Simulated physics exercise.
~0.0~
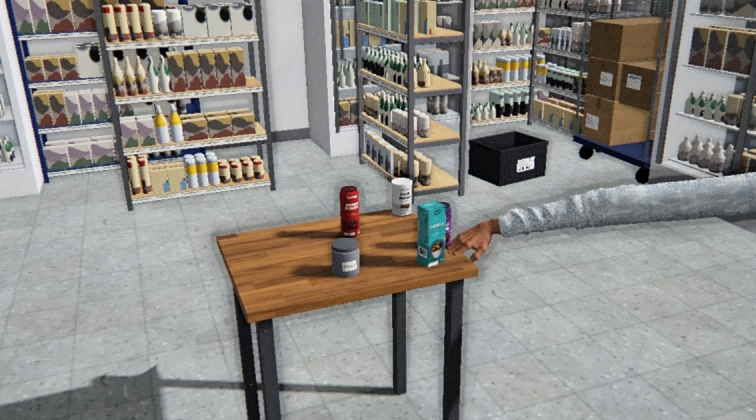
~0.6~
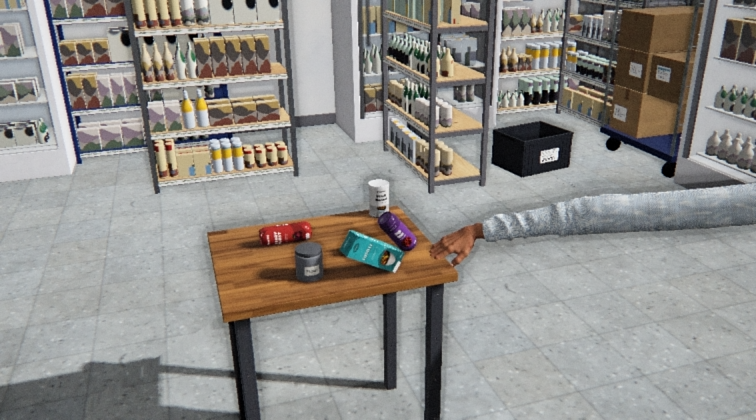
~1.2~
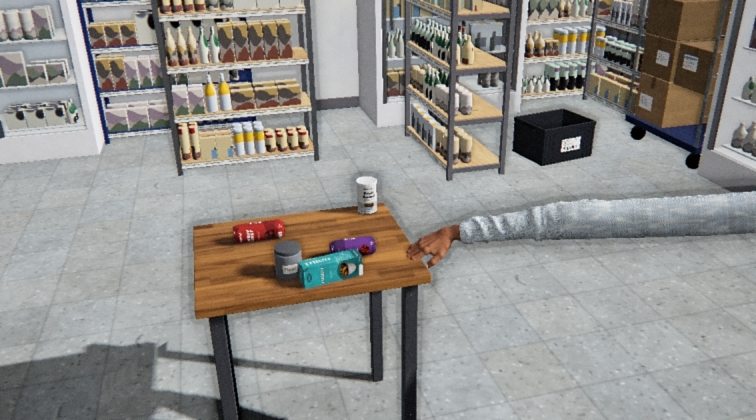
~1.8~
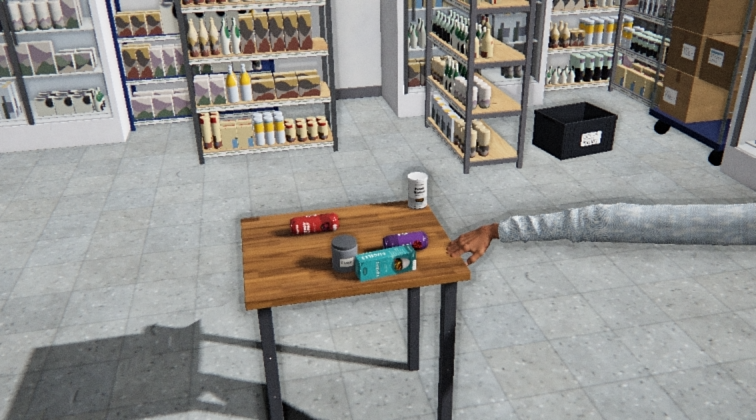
A wooden table jerks beside a hand, toppling the red can, purple can and turquoise carton.
